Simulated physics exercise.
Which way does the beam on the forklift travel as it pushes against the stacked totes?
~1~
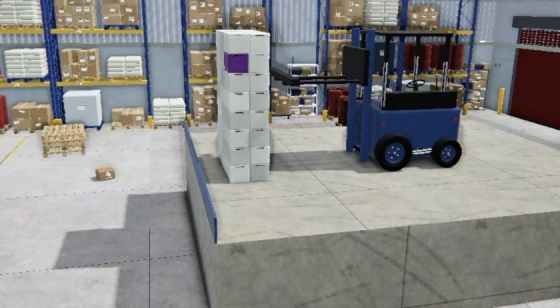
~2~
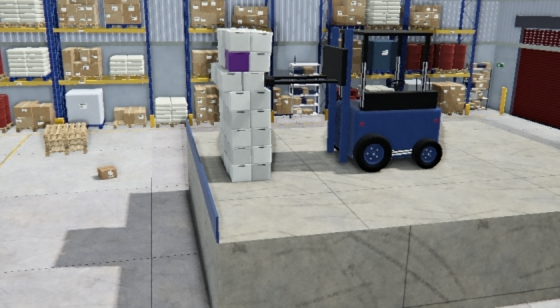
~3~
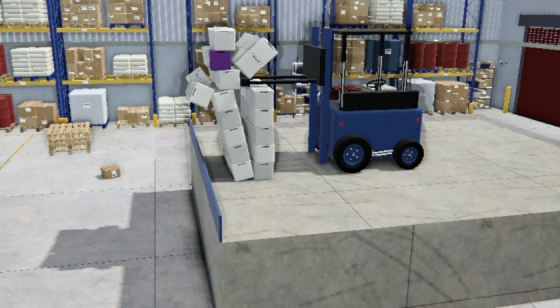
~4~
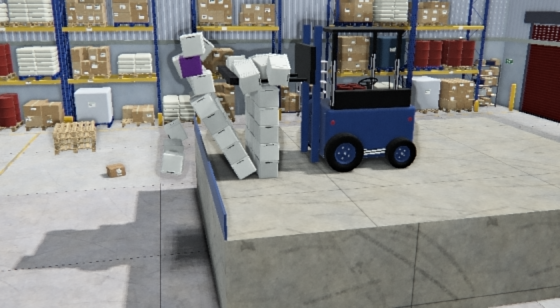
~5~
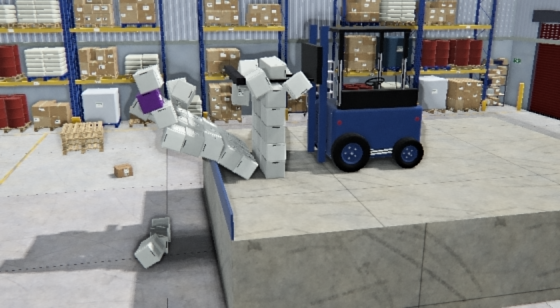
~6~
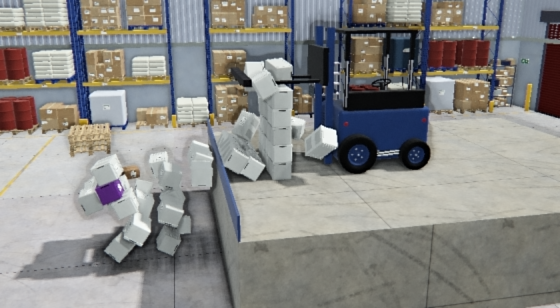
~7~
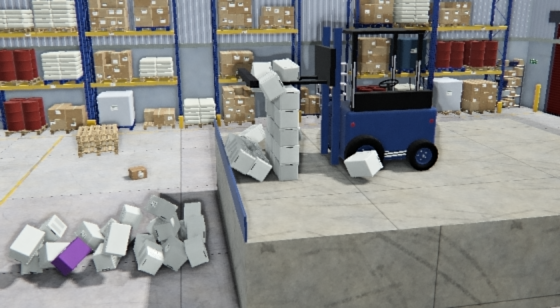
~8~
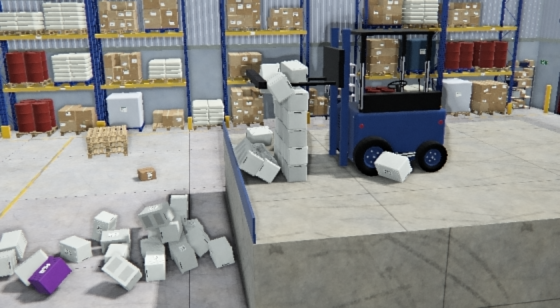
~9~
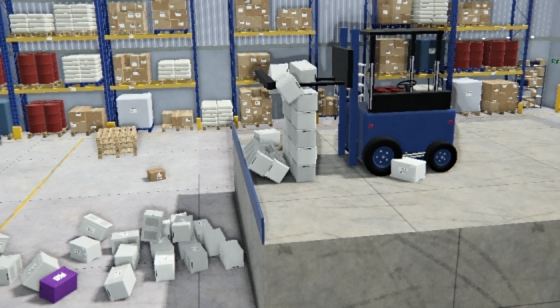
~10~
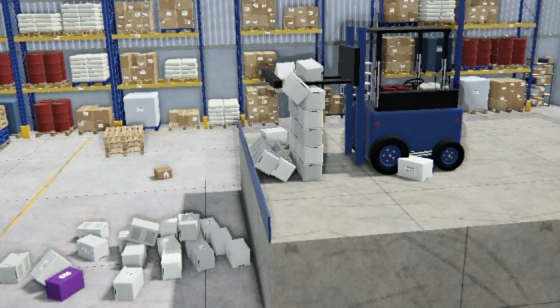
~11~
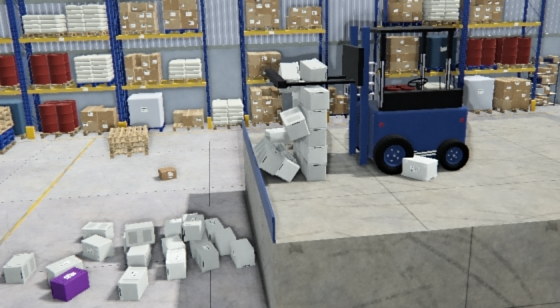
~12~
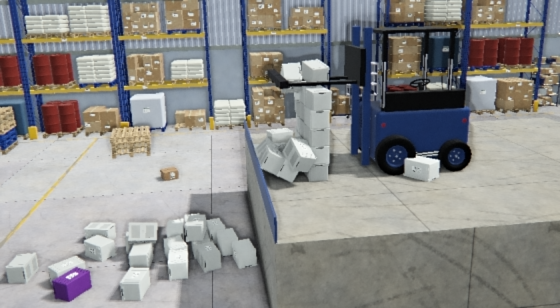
The beam travels to the left, pushing into the stack as the forklift drives forward.
